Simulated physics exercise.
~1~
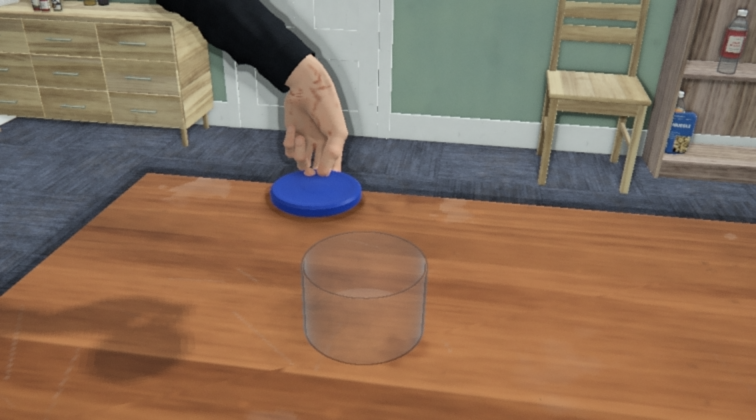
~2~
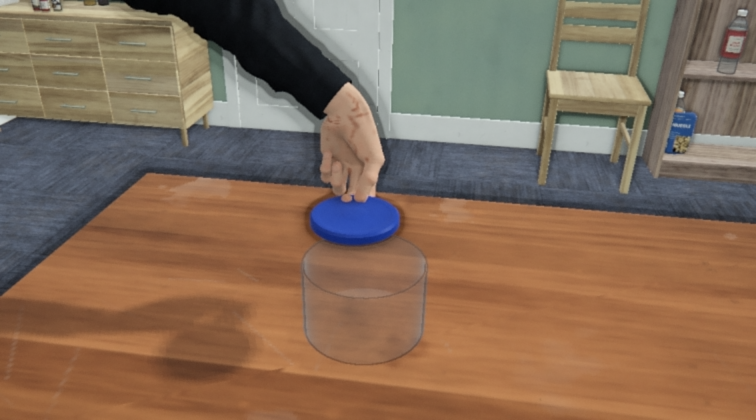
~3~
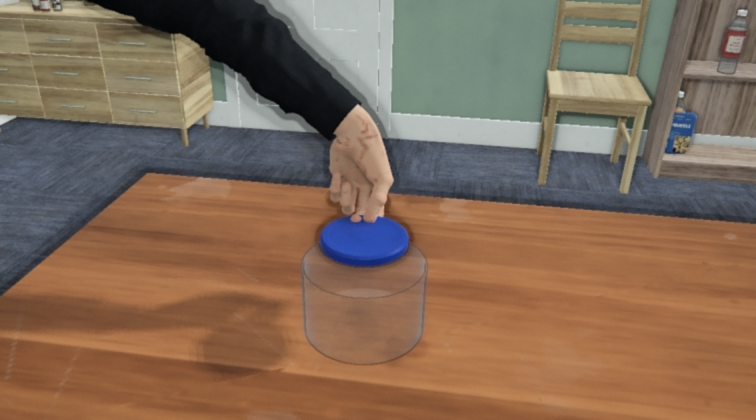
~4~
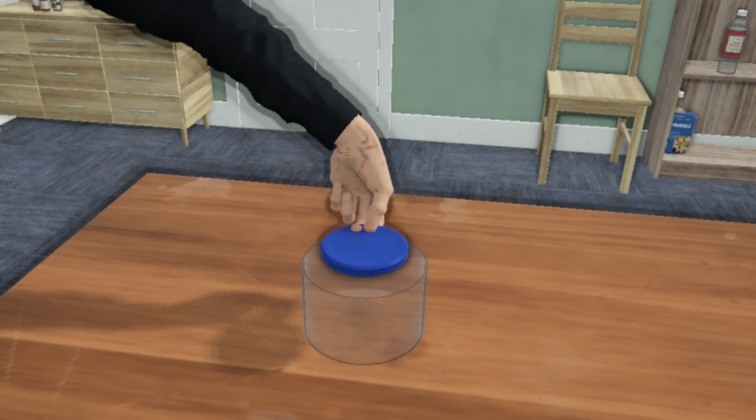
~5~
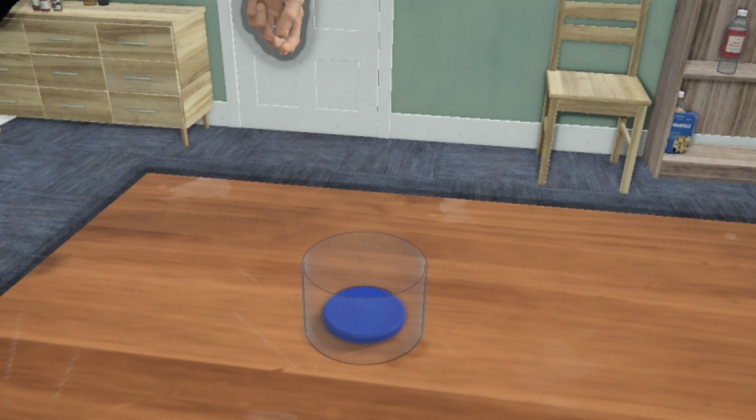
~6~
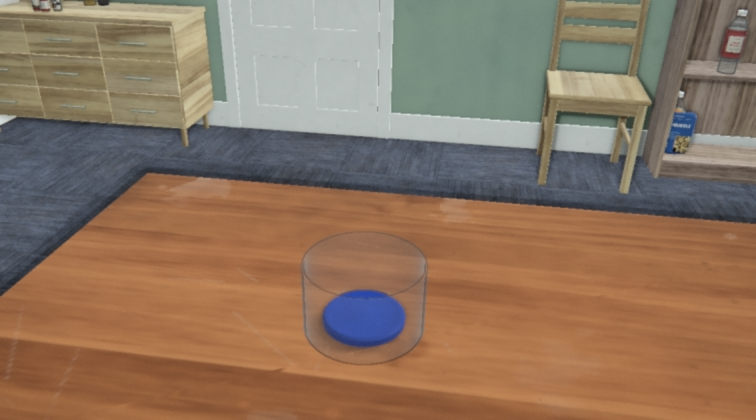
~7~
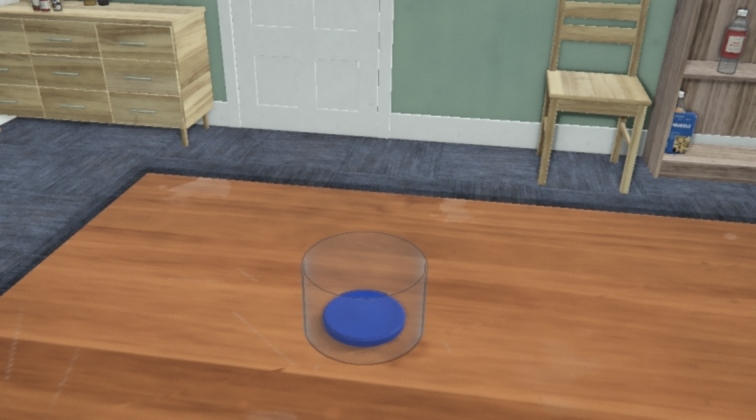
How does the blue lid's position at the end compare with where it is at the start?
At the start the blue lid is held by the hand above and slightly left of the glass, toward the far side of the table. By the end it lies flat inside the glass, at the bottom.
